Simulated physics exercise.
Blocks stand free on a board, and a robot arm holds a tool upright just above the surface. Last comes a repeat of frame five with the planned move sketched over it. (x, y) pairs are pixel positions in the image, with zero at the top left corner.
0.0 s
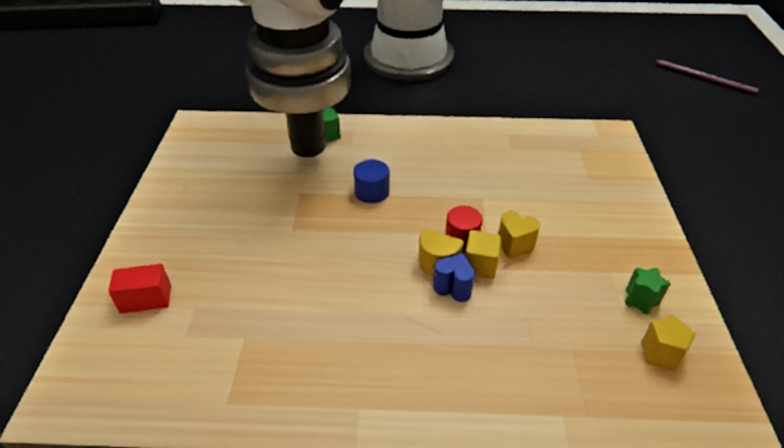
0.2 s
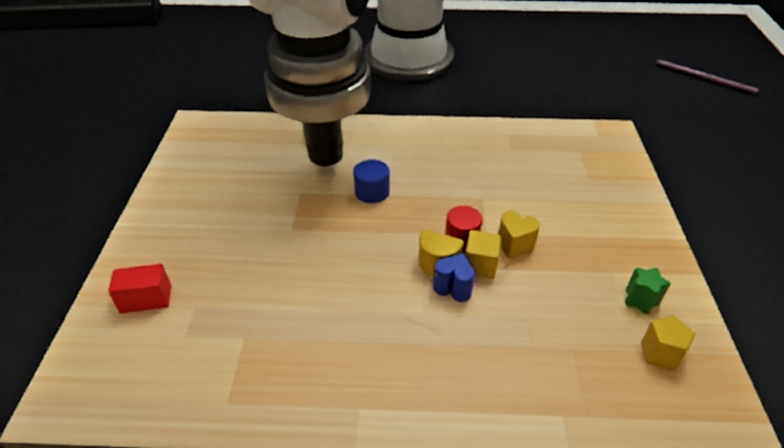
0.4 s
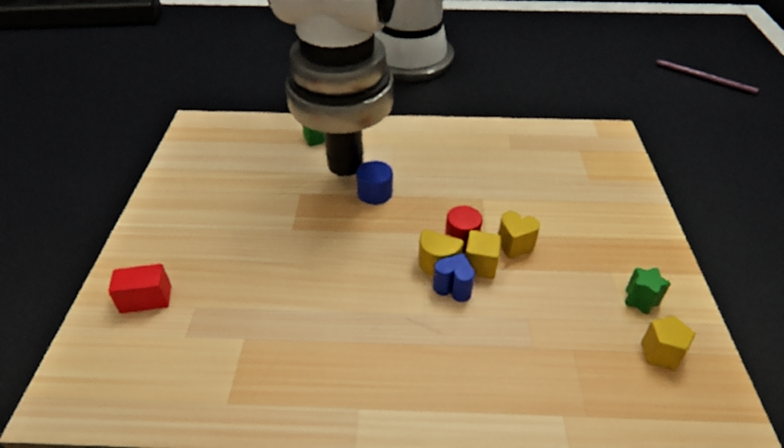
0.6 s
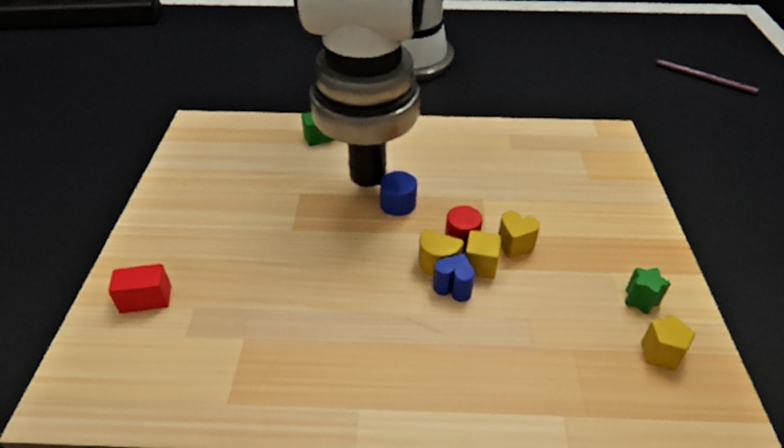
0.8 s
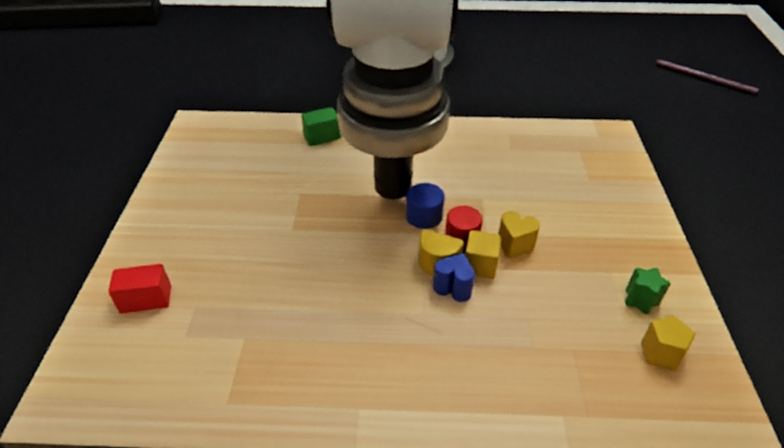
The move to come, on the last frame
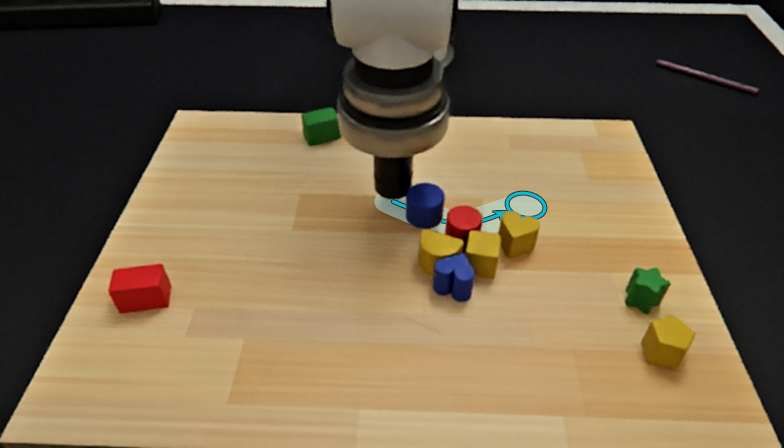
On a wooden board scattered with coloured blocks, a robot arm moved its dark tool to the right and toward the viewer, then pushed the blue round block over beside the red round one.
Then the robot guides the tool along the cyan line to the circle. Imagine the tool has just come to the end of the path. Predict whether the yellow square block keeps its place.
It is moved from its place.
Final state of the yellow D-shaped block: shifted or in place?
It is not moved.
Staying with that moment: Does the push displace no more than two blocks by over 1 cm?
No.
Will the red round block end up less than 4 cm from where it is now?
Going by the path, no.
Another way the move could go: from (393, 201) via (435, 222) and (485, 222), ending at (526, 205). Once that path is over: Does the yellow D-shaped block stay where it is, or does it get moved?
That block remains where it is.
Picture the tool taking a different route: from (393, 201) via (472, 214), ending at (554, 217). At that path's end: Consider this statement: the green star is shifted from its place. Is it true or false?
False.
Path on the board, from (393, 201) by way of (436, 219) and (484, 220) to (526, 206).
The first path, step by step. One third of the way, tool (438, 206); blue round block (478, 206); red round block (500, 229); yellow square block (490, 253); yellow heart-shaped block (531, 224).
Two thirds of the way, tool (487, 206); blue round block (527, 209); red round block (517, 236); yellow square block (490, 255); yellow heart-shaped block (560, 230).
At the end, tool (529, 192); blue round block (554, 208); yellow D-shaped block in place; red round block (517, 236); yellow square block (490, 255); yellow heart-shaped block (568, 235).
